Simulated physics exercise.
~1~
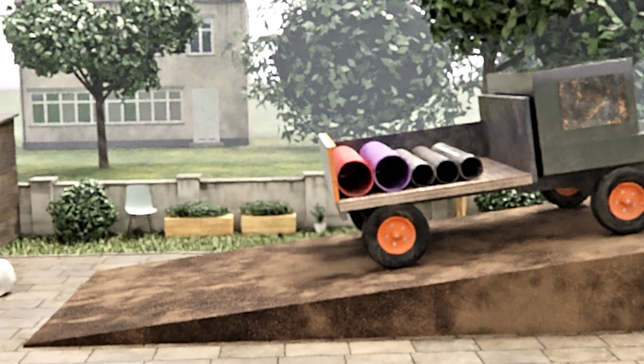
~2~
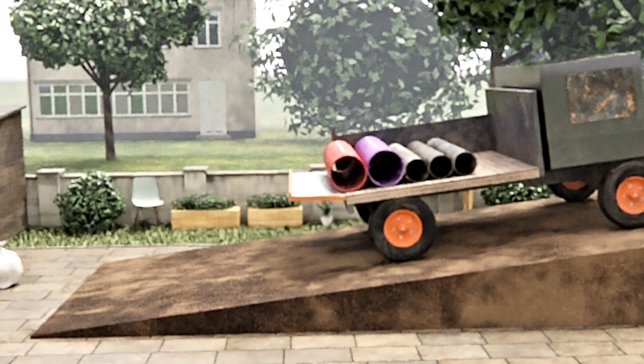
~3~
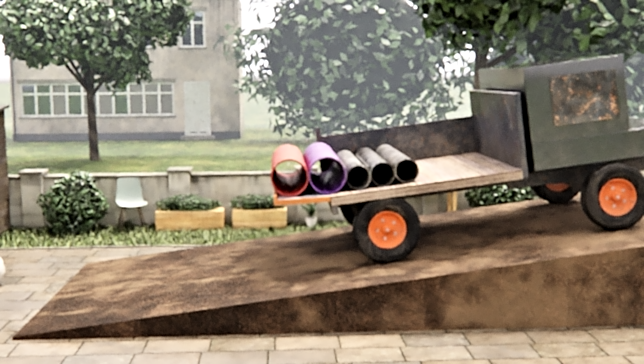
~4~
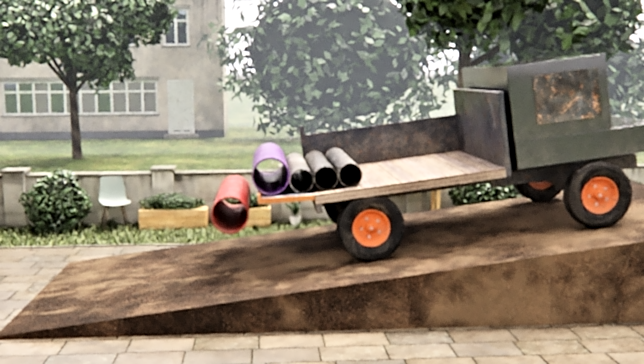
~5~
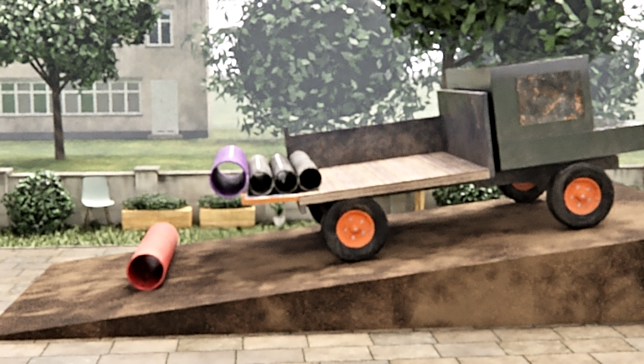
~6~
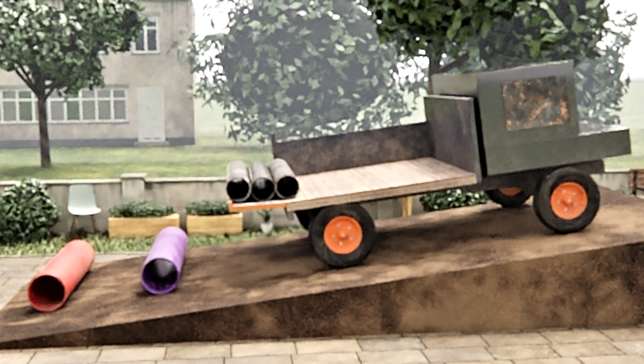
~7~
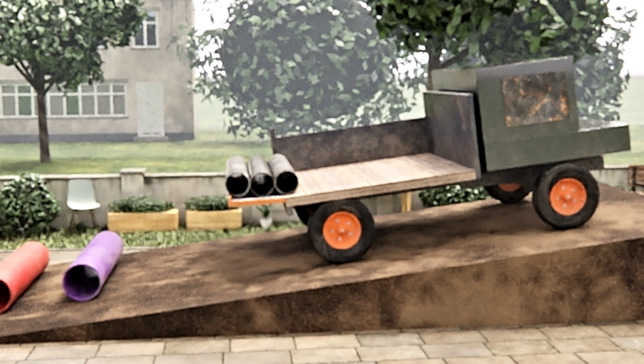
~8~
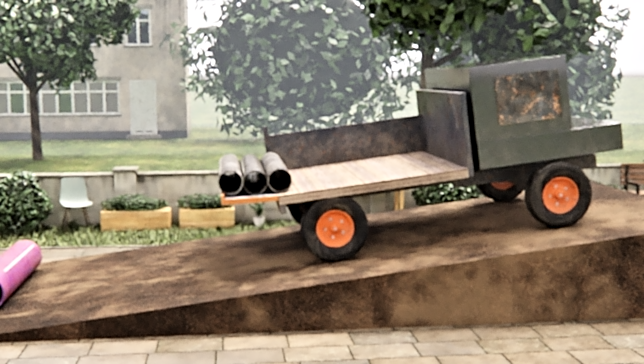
On a dirt ramp in front of a house and garden wall, a green pick-up with orange wheels faces uphill to the right, five pipes lying at the back of its open bed. The tailgate drops and stops almost level with the bed, and the pipes roll left onto it. The red pipe tips off the edge first and lands on the slope, and the purple one soon follows. Both roll down the ramp to the left, the red one ahead, while the three grey pipes stay on the lowered gate. At the end, those three still sit there, with a pinkish pipe partly visible at the left edge.
